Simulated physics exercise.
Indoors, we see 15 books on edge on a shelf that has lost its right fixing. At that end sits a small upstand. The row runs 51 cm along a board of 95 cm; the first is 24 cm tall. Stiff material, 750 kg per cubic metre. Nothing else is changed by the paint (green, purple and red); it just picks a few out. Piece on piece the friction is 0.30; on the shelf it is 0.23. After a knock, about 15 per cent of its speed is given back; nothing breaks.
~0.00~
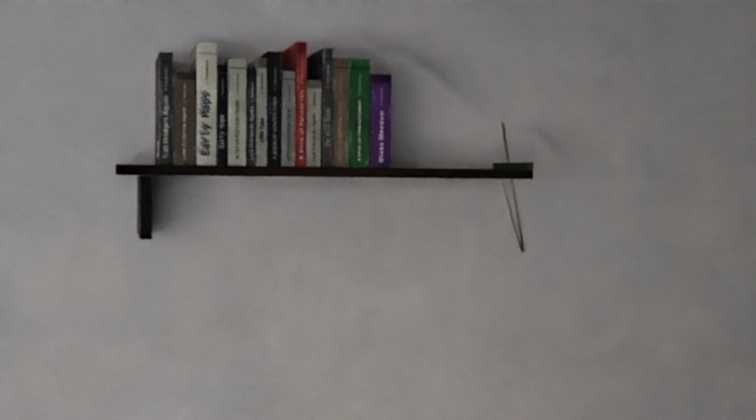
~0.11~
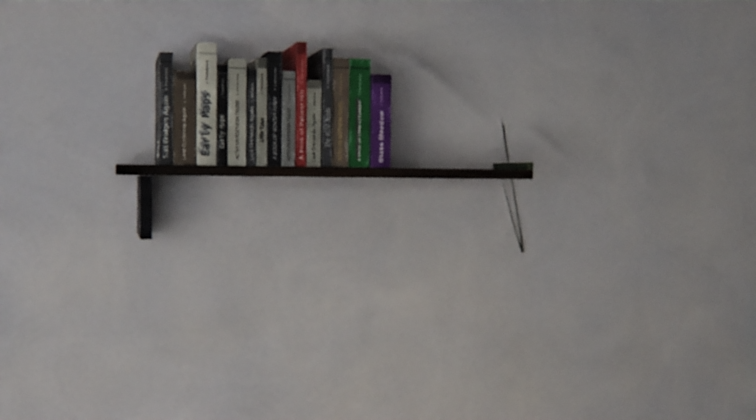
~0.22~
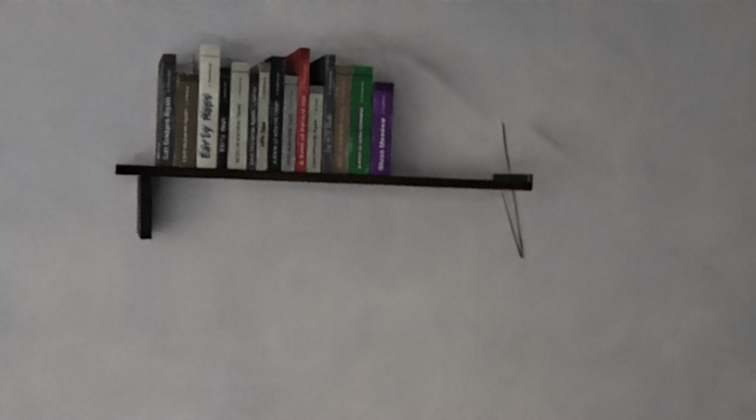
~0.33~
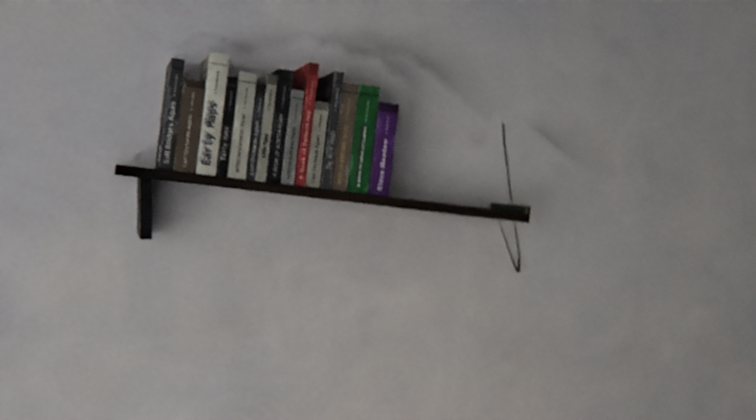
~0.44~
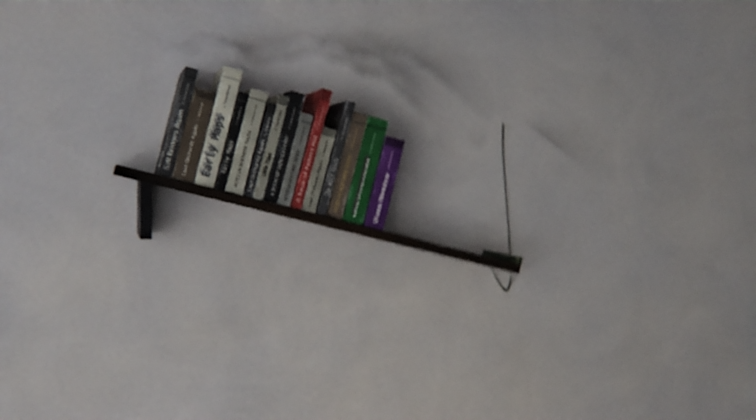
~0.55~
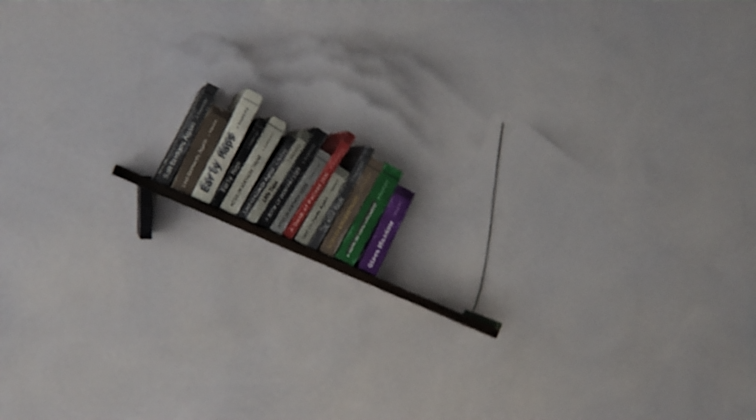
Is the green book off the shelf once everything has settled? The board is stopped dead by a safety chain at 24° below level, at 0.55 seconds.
Yes, it has come off.
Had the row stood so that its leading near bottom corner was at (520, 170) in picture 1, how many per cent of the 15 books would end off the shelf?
That gives 0 per cent.
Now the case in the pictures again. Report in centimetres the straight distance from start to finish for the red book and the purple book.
So red shifts 150 cm, while purple shifts 200 cm.
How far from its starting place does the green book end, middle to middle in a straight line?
Close to 155 cm, in a straight line.
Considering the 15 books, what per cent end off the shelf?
55%.
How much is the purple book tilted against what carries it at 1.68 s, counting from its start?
Some 70°.
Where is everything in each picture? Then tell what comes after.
In the first picture (pixels give the middle of a visible side; leans and shifts are taken against what carries them), shelf's free end (522, 174) slope 0°; green book (360, 113); red book (302, 105); purple book (381, 121); none has stirred.
In the second picture, shelf's free end (522, 174) slope 0°; green book (360, 113).
In the third picture, shelf's free end (521, 186) slope 2°; green book (361, 120).
In the fourth picture, shelf's free end (518, 217) slope 6°; green book (364, 139).
In the fifth picture, shelf's free end (509, 267) slope 14°; green book (365, 171).
In the sixth picture, shelf's free end (487, 330) slope 24°; green book (370, 214) 5° from how it stood; red book (320, 185) 9° from how it stood; purple book (387, 230) 24 mm from its place; steepest lean 9°, the book at (267, 177); movement in 13 of them.
After 0.70 s, none of the 15 books off the shelf, 15 disturbed; green book 39° from how it stood; purple book 41° from how it stood.
After 0.94 s, none of the 15 books off the shelf, 15 disturbed; green book on its side; purple book on its side.
After 1.24 s, 4 of the 15 books off the shelf; green book on its side; red book 46° from how it stood.
After 1.68 s, 7 of the 15 books off the shelf; green book on its side; red book on its side.
In the end (2.3 s), 8 of the 15 books off the shelf; green book on its side; red book on its side; purple book on its side.
